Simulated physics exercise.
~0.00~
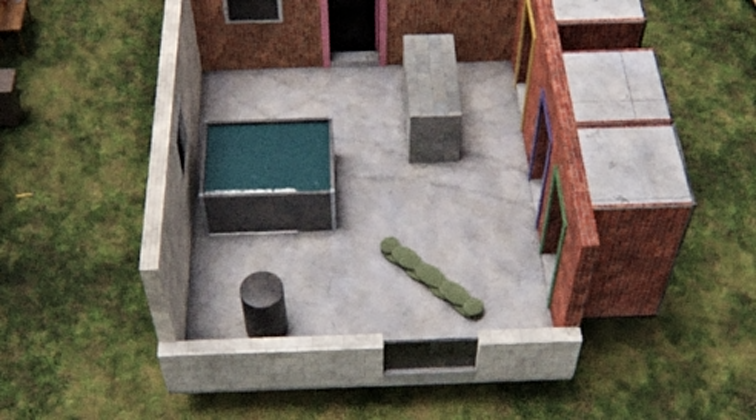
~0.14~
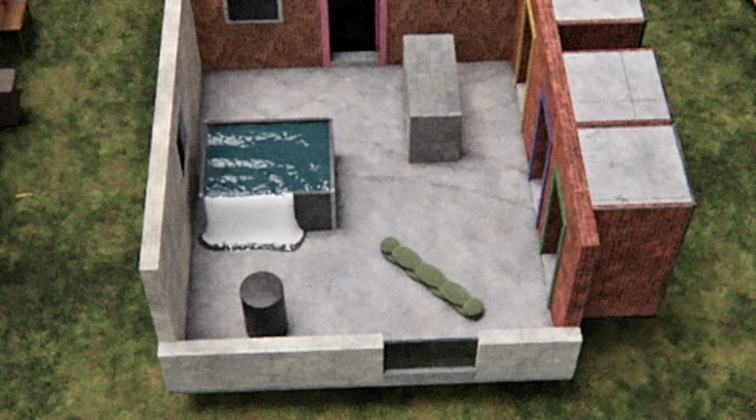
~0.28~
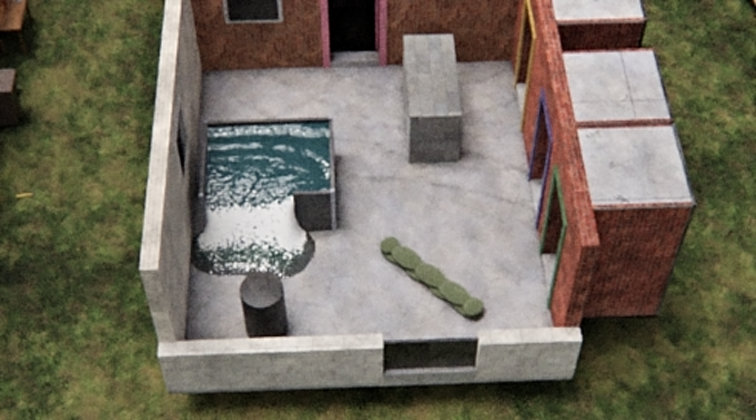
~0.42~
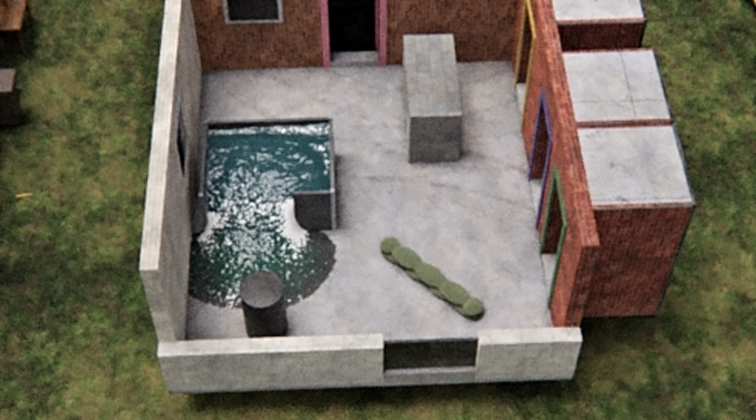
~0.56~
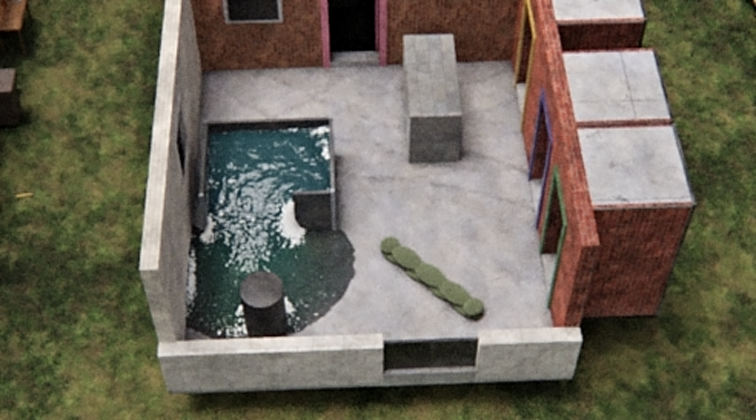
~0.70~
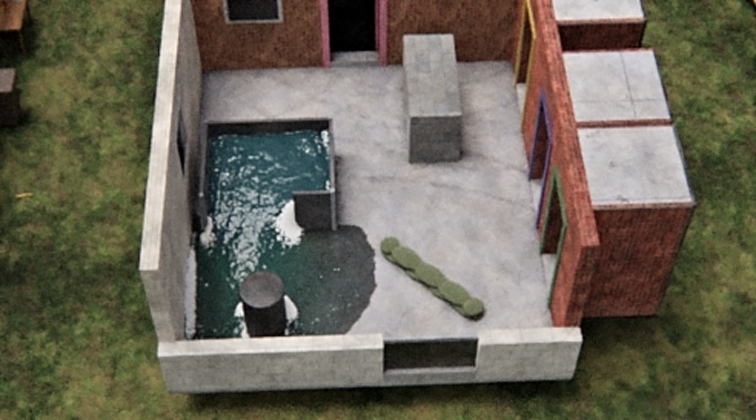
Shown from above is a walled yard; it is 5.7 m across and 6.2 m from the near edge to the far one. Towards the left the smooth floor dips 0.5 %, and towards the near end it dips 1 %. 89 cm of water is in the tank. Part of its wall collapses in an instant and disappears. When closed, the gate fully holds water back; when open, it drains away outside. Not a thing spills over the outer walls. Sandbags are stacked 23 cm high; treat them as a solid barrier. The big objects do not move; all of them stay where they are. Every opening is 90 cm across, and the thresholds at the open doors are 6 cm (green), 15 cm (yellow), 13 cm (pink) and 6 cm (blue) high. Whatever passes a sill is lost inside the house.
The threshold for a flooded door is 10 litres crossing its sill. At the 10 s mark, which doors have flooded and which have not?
The green door has flooded; the yellow door has not; the pink door has not; the blue door has not.
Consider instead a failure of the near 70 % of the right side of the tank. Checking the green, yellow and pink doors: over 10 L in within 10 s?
In that case, green door: More than that, yellow door: Less than that, pink door: Less than that.
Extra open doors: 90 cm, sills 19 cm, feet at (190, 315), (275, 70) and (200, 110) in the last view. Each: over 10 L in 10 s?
In sequence the answers are more than that, less than that and less than that.
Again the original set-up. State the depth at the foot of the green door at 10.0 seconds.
Depth: ~ 5.5 cm.
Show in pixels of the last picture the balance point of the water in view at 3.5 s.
At roughly (331, 280).
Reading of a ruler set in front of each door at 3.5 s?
Depth readings (cm): Green = 16; yellow = 0; pink = 0; blue = 7.
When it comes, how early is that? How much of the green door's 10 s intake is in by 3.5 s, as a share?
20 per cent, roughly.
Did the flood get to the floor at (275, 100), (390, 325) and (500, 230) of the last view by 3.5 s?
First spot not yet wet, second submerged, third submerged.
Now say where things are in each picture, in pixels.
Still water, 89 cm deep, in the tank at (268, 159), in the first frame.
The front is at (203, 236), 0.8 m from the gap at (251, 219); 0.4 m2 of floor is under water; 89 cm left at the back of the tank, in the second frame.
The front is at (303, 262), 1.1 m from the gap at (251, 220); 1.3 m2 of floor is under water; 81 cm left at the back of the tank, in the third frame.
The front is at a hidden place, 1.6 m from the gap at (252, 221); 2.7 m2 of floor is under water; 78 cm left at the back of the tank, in the fourth frame.
Water pours out at (252, 221) and has run 2.1 m, to (237, 339); typically 12 cm deep outside, 75 cm at the tank's back, in the fifth frame.
Water pours out at (252, 221) and has run 2.6 m, to a hidden place; typically 10 cm deep outside, 68 cm at the tank's back, in the sixth frame.
After 1.4 s water covers 25 % of the floor and is deepest (76 cm) near (196, 368); green door not reached, yellow door not reached, pink door not reached, blue door not reached.
After 2.2 s water covers 30 % of the floor and is deepest (54 cm) near (220, 367); green door not reached, yellow door not reached, pink door not reached, blue door not reached.
After 3.5 s water covers 45 % of the floor and is deepest (48 cm) near (542, 354); green door 16 cm at the sill, 17 L in, yellow door not reached, pink door not reached, blue door 7 cm at the sill, 0 L in.
After 6.0 s water covers 90 % of the floor and is deepest (22 cm) near (542, 354); green door 10 cm at the sill, 72 L in, yellow door 4 cm at the sill, 0 L in, pink door 3 cm at the sill, 0 L in, blue door 5 cm at the sill, 2 L in.
After 10.0 s water covers 95 % of the floor and is deepest (18 cm) near (195, 190); green door 5 cm at the sill, 87 L in, yellow door 8 cm at the sill, 0 L in, pink door 7 cm at the sill, 0 L in, blue door 6 cm at the sill, 2 L in.
